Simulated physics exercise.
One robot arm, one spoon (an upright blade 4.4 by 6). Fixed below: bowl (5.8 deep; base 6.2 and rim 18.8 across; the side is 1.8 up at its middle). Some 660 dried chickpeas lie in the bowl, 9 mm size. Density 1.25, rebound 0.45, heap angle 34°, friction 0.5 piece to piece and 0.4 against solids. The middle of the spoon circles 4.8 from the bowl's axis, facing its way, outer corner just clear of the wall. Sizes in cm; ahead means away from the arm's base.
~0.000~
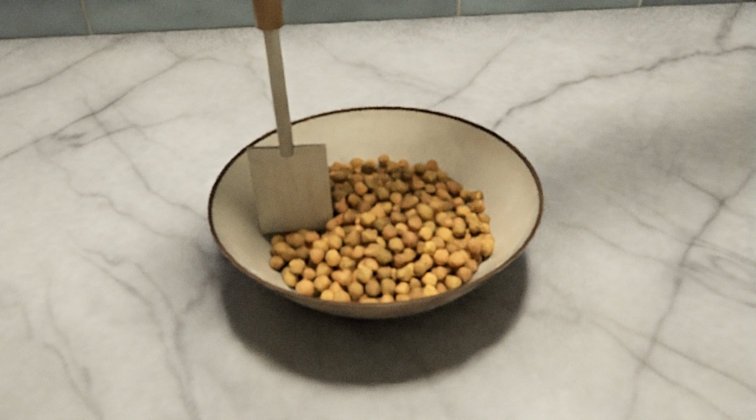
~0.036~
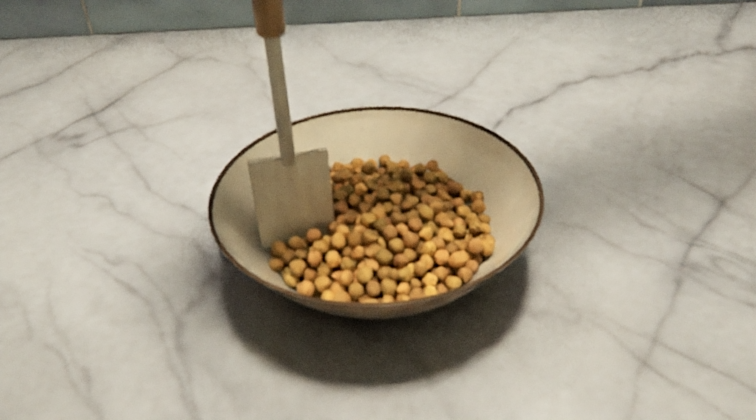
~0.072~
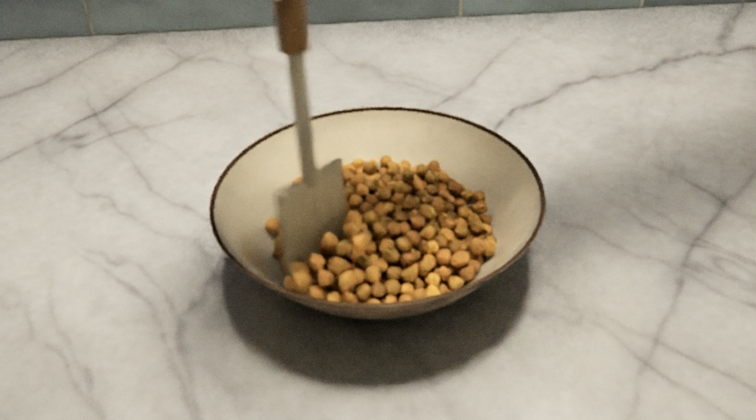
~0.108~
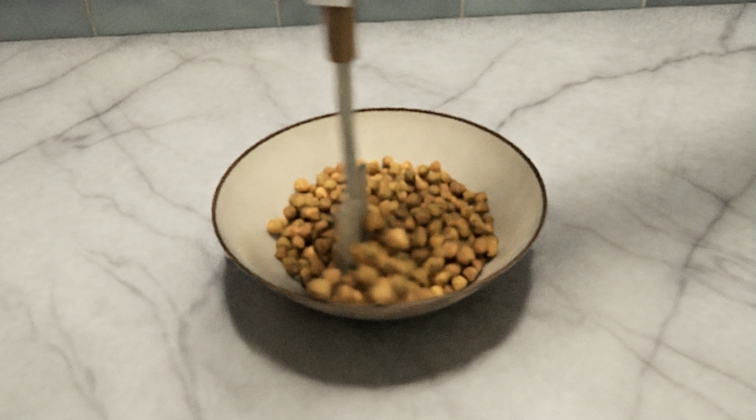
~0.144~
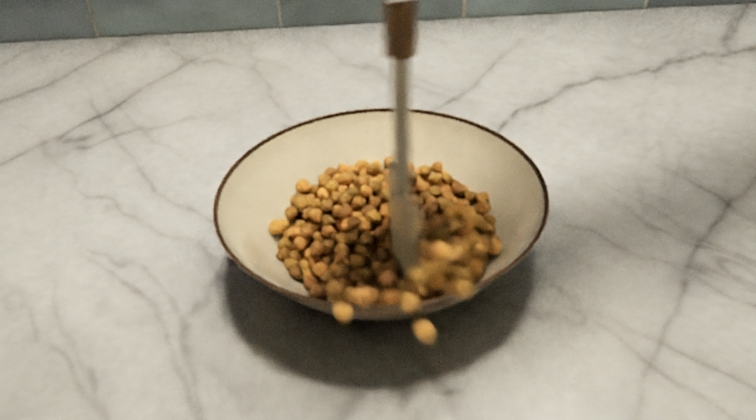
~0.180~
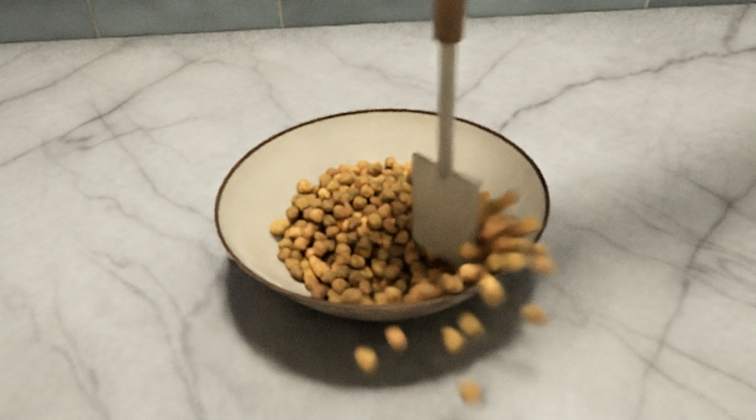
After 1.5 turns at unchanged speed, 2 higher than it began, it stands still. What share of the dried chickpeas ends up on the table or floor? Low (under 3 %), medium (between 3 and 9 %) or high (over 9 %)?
Share on the table or floor: High (over 9 %).
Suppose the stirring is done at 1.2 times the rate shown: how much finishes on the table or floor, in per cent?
Some 15 per cent.
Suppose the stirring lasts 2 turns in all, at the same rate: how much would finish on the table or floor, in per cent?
Then about 15 per cent.
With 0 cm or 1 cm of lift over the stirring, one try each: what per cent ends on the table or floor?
About 30 and 15 per cent.
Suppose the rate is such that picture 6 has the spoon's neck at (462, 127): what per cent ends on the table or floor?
Some 15 per cent.
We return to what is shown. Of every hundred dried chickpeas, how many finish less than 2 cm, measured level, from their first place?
Roughly 70 per cent.
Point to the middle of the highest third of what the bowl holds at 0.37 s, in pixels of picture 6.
At about (376, 194).
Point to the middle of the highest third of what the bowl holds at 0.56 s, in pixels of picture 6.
At about (384, 215).
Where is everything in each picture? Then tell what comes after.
The spoon neck at (283, 123), 0° round; upper third of the load around (381, 221), from x 270 to 485, top at y 160; 655 in the bowl, in the first picture.
The spoon neck at (285, 132), 13° round; upper third of the load around (381, 221), from x 270 to 490, top at y 160, in the second picture.
The spoon neck at (306, 151), 43° round; upper third of the load around (380, 224), from x 275 to 490, top at y 160, in the third picture.
The spoon neck at (350, 162), 73° round; upper third of the load around (390, 223), from x 275 to 490, top at y 160, in the fourth picture.
The spoon neck at (402, 159), 103° round; upper third of the load around (418, 224), from x 275 to 495, top at y 160; 651 in the bowl, 4 in flight or on the tool, in the fifth picture.
The spoon neck at (446, 143), 132° round; upper third of the load around (434, 218), from x 280 to 540, top at y 165; 644 in the bowl, 11 in flight or on the tool, in the sixth picture.
After 0.37 s, 289° round, highest piece 8 above the table; 594 in the bowl, 39 on the table or floor, 22 in flight or on the tool.
After 0.56 s, 85° round, highest piece 7 above the table; 577 in the bowl, 78 on the table or floor.
After 0.85 s, 180° round, highest piece 5 above the table; 577 in the bowl, 78 on the table or floor.
After 1.55 s, 180° round, highest piece 5 above the table; 577 in the bowl, 78 on the table or floor.
In the end, 577 in the bowl, 78 on the table or floor. That is 12 % on the table or floor.
